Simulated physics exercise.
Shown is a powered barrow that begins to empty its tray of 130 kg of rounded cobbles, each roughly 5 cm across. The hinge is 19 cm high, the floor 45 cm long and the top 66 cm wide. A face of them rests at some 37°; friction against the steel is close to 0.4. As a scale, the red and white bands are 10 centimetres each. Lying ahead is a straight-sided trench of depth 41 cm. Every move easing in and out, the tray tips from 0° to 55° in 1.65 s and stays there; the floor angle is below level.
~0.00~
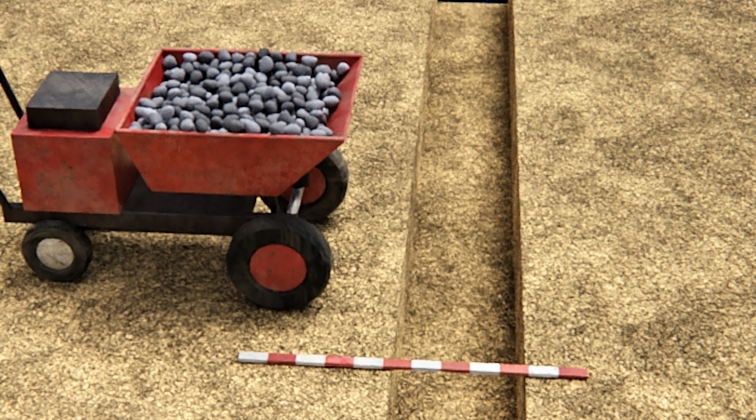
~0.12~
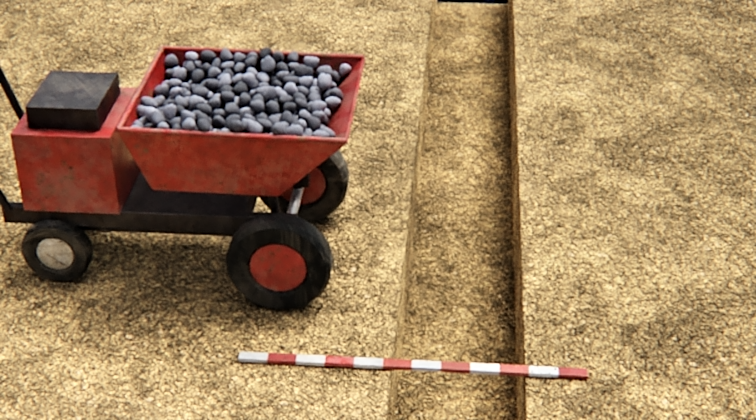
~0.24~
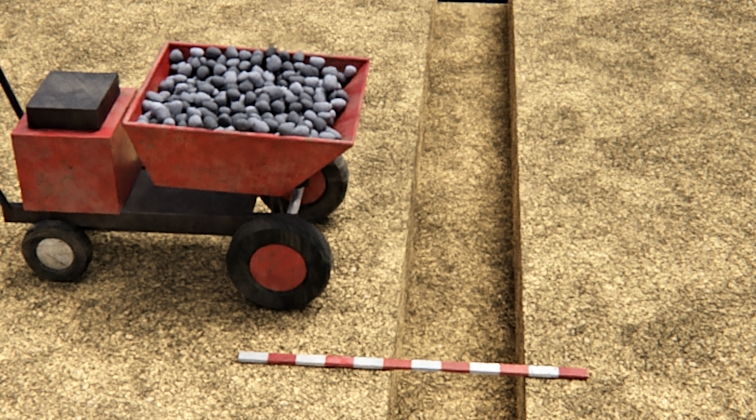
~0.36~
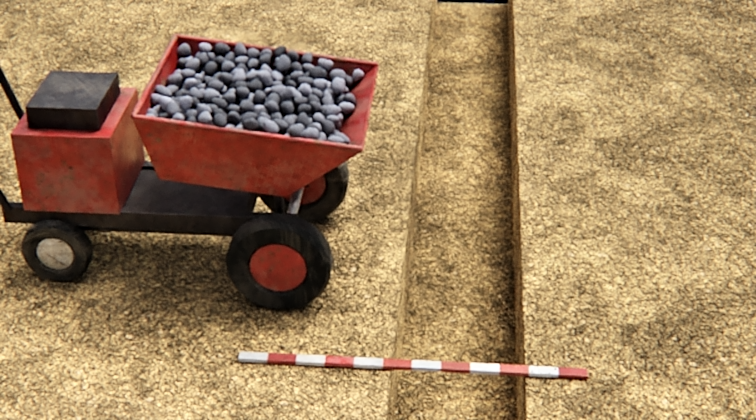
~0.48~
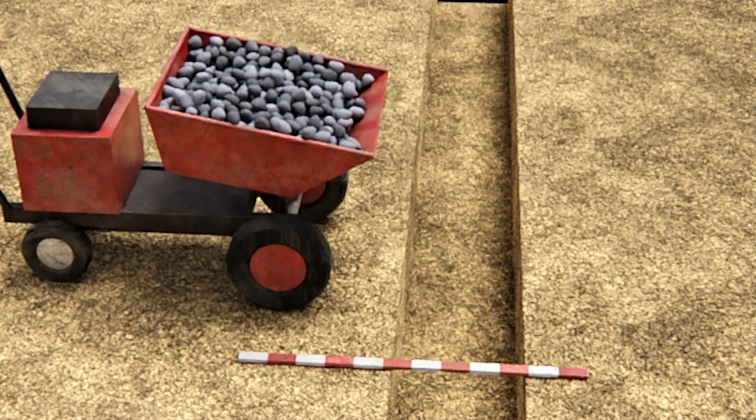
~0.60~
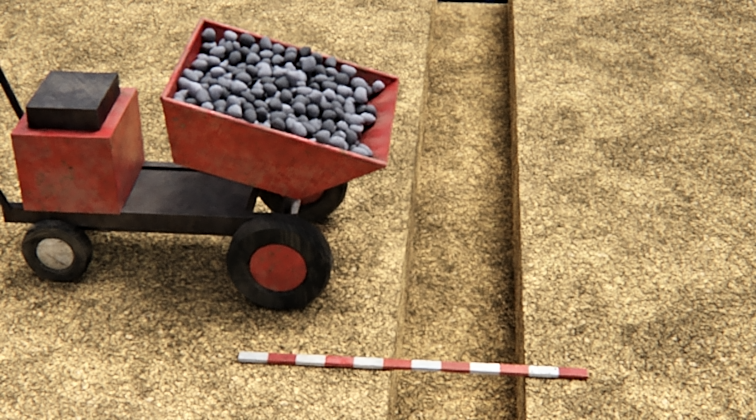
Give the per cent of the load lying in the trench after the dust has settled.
Close to 71 in every hundred.
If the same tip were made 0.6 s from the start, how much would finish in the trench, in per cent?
I'd put it at some 60 in a hundred.
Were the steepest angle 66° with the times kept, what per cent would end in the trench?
It would be close to 95 percent.
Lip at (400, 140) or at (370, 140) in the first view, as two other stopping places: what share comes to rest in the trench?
Around 40% for the first place and 60% for the second.
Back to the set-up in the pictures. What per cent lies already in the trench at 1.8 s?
About 15 per cent by then.
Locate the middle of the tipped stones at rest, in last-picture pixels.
I'd point somewhere around (473, 340).
After 1.2 s the floor is at 47°; 100 % in the tray; the foremost stones are at (423, 194).
After 1.8 s the floor is at 55°; 83 % in the tray, 17 % in the trench; the foremost stones are at (516, 348).
After 2.1 s the floor is at 55°; 60 % in the tray, 37 % in the trench, 2 % past the trench; the foremost stones are at (587, 278).
After 4.1 s the floor is at 55°; 27 % in the tray, 71 % in the trench, 3 % past the trench; the foremost stones are at (655, 300).
